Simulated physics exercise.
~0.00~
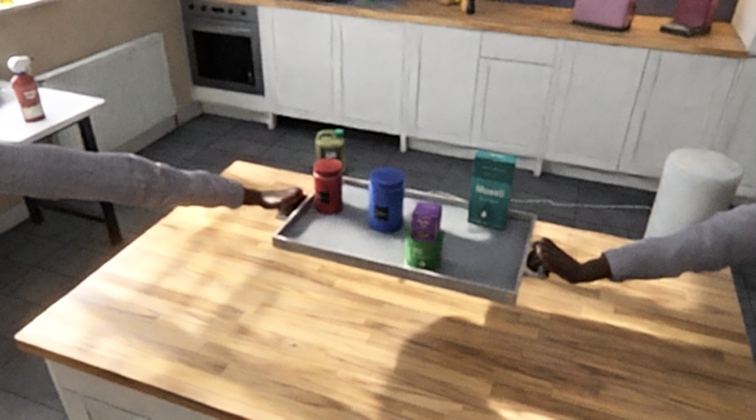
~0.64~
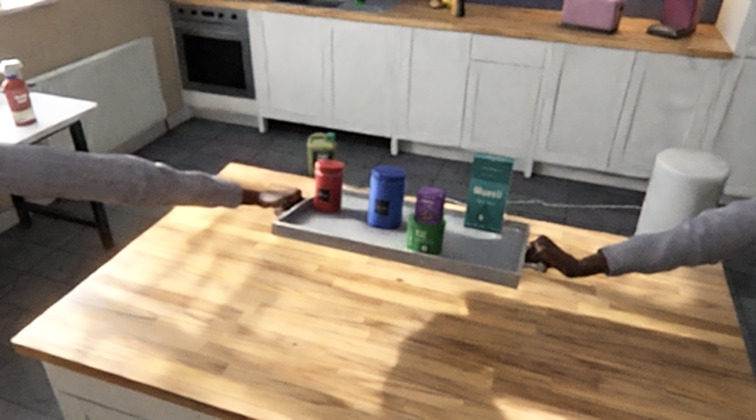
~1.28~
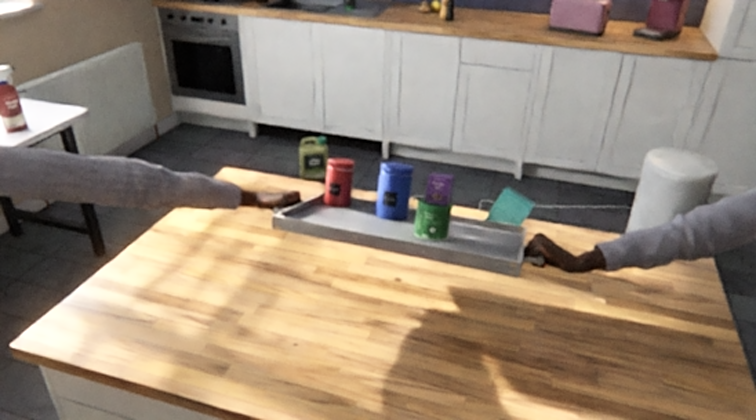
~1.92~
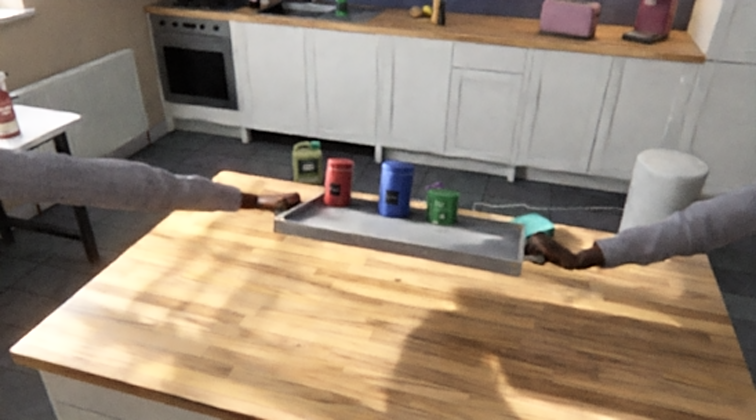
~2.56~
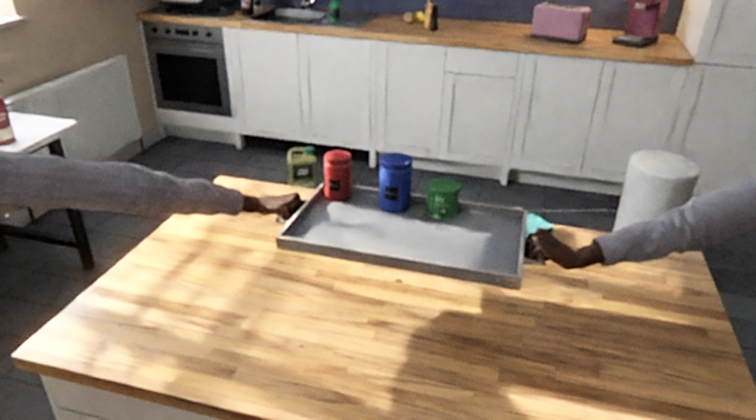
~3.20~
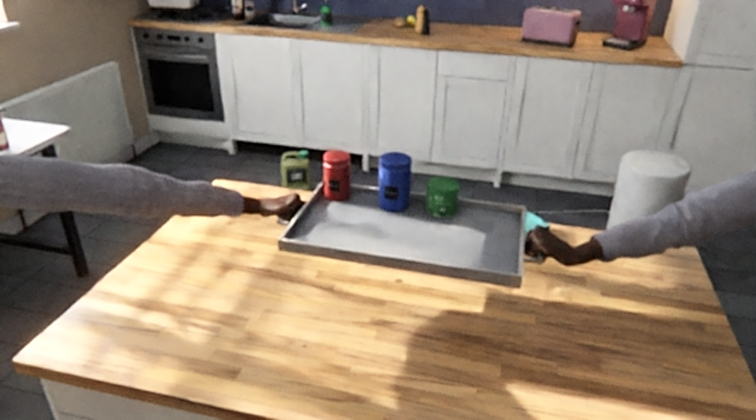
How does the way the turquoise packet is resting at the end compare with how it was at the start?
At the start the turquoise packet stood upright on the tray, but by the end it was lying on its side off the tray, partly hidden by the right hand.
